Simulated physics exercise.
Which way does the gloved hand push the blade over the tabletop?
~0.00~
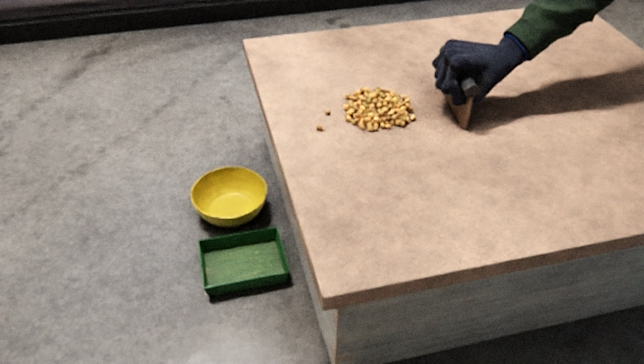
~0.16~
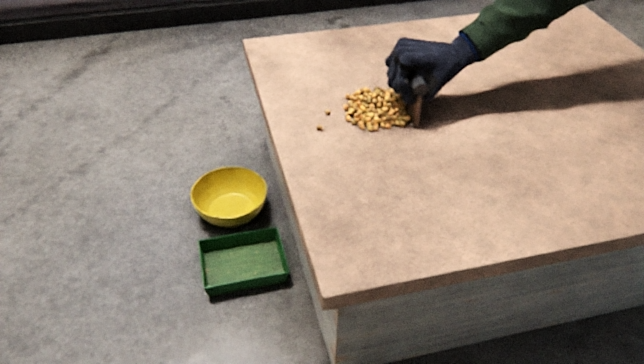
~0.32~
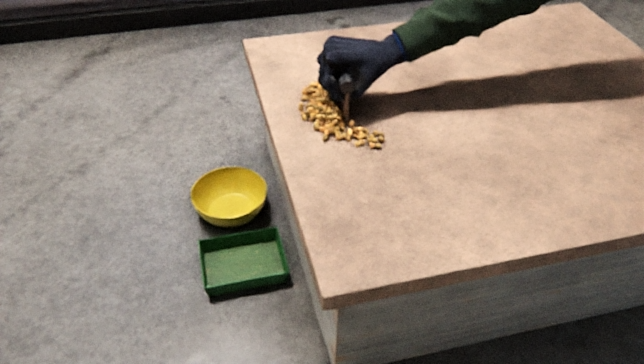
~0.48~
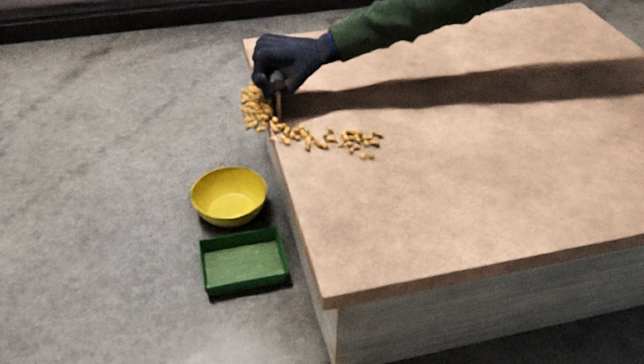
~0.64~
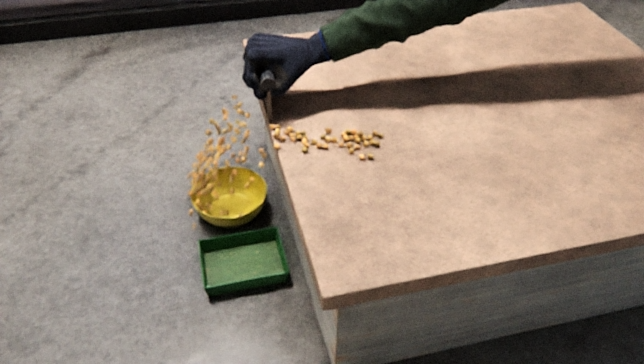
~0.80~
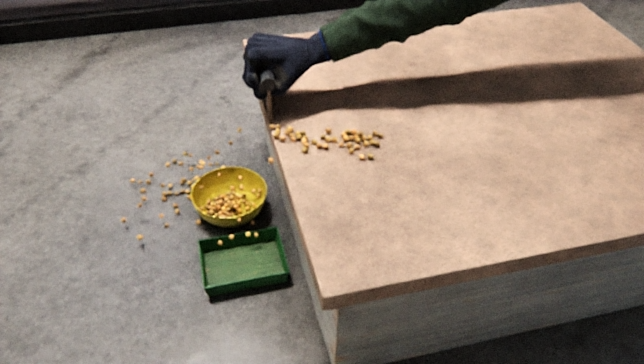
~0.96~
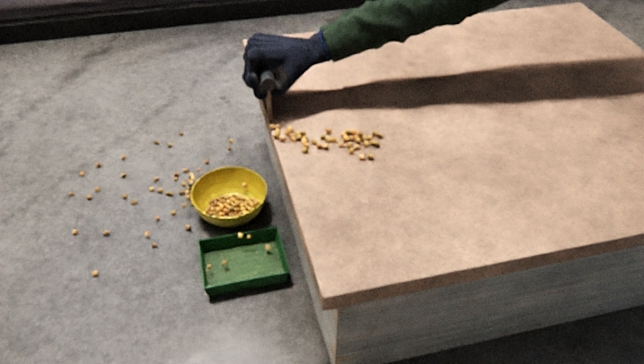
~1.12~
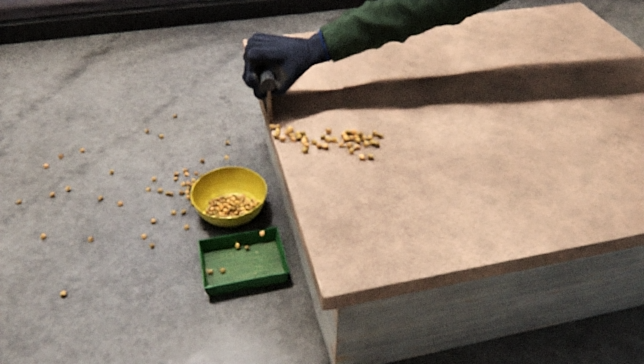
The hand pushes the blade to the left, through the heap of chickpeas, and stops at the table's left edge.
We see a dark-gloved hand drag a blade across a pale tabletop, sweeping a heap of dried chickpeas over the edge. Many drop into a yellow bowl, others scatter across the grey floor, a few reach the green tin, and some stay strewn on the top.
